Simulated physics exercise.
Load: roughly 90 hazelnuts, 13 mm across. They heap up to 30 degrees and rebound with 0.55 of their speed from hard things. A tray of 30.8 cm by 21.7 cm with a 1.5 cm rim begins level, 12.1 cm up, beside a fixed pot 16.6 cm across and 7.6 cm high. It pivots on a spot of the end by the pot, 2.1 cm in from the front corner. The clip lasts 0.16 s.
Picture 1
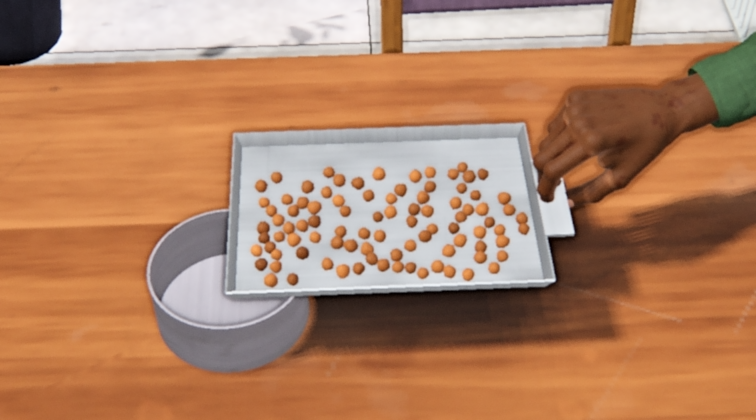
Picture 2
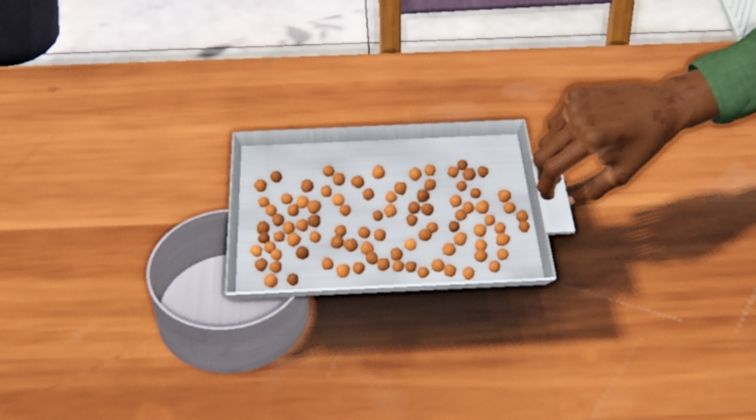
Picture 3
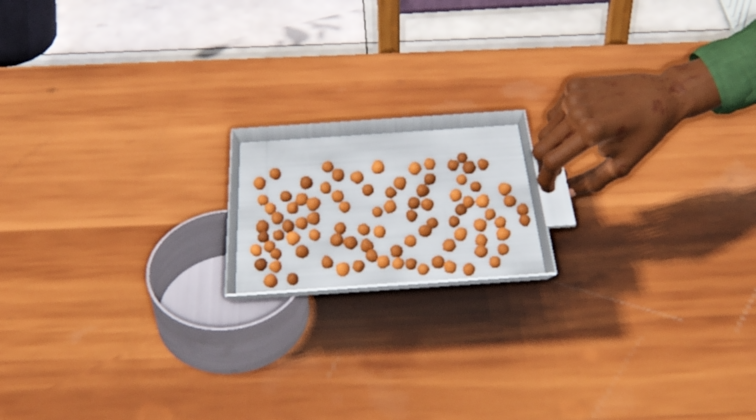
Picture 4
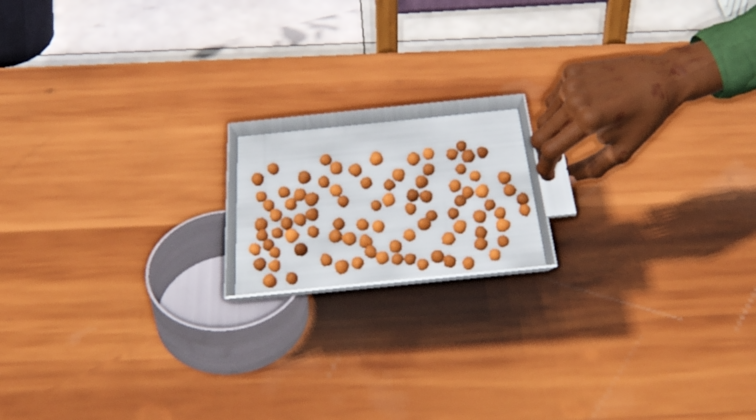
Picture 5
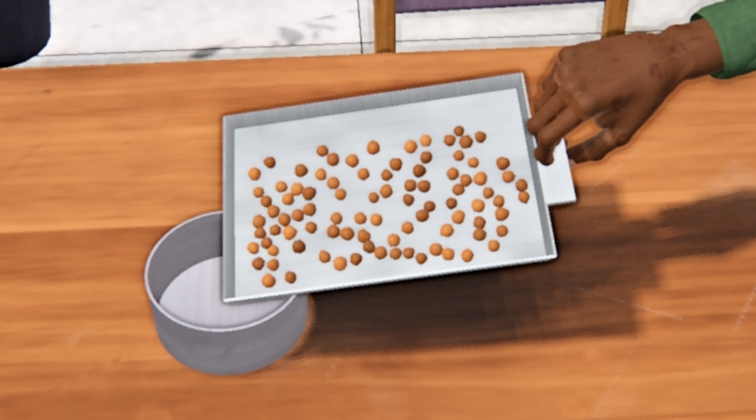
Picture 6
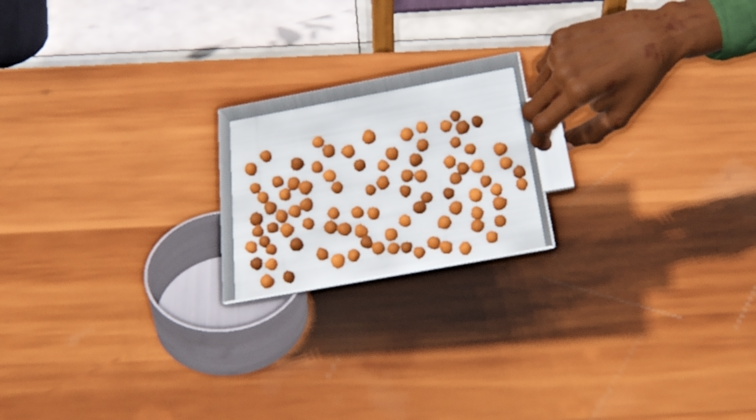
A shallow grey metal tray scattered with many small round brown nuts rests over a wooden table, seen from above at a slant, its left end above a round grey pot. A dark-skinned hand in a green sleeve is at the tray's right end, beside a pale tab. The tray tilts slowly, then more steeply, its right end rising, while the nuts keep their arrangement on it and the view stays still.
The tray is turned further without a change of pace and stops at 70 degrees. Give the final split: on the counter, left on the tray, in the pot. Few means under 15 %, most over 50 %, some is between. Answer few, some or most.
Counter: Most, tray: Few, pot: Few.
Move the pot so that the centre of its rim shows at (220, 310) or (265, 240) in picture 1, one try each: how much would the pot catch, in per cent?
Some 55 and 0 per cent.
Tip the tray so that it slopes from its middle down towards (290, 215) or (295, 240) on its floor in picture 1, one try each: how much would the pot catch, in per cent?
Some 70 and 35 per cent.
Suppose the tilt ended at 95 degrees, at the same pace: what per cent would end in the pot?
It would be near 0 per cent.
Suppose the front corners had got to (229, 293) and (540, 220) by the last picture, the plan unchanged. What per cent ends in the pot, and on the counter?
Pot 25, counter 75.
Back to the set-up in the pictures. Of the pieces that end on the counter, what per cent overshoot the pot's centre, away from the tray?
About 90 per cent.
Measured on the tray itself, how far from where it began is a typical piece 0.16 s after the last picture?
Roughly 2 cm.
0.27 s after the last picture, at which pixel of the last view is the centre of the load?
Near (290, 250).
Then, 0.16 s after the last picture, tilt 46 degrees; the tray holds 100 %, the pot 0 %.
Then, 0.27 s after the last picture, tilt 65 degrees; the tray holds 100 %, the pot 0 %.
Then, 0.50 s after the last picture, tilt 70 degrees; the tray holds 10 %, the pot 0 %.
In the end, counter 100 %, tray 0 %, pot 0 %.
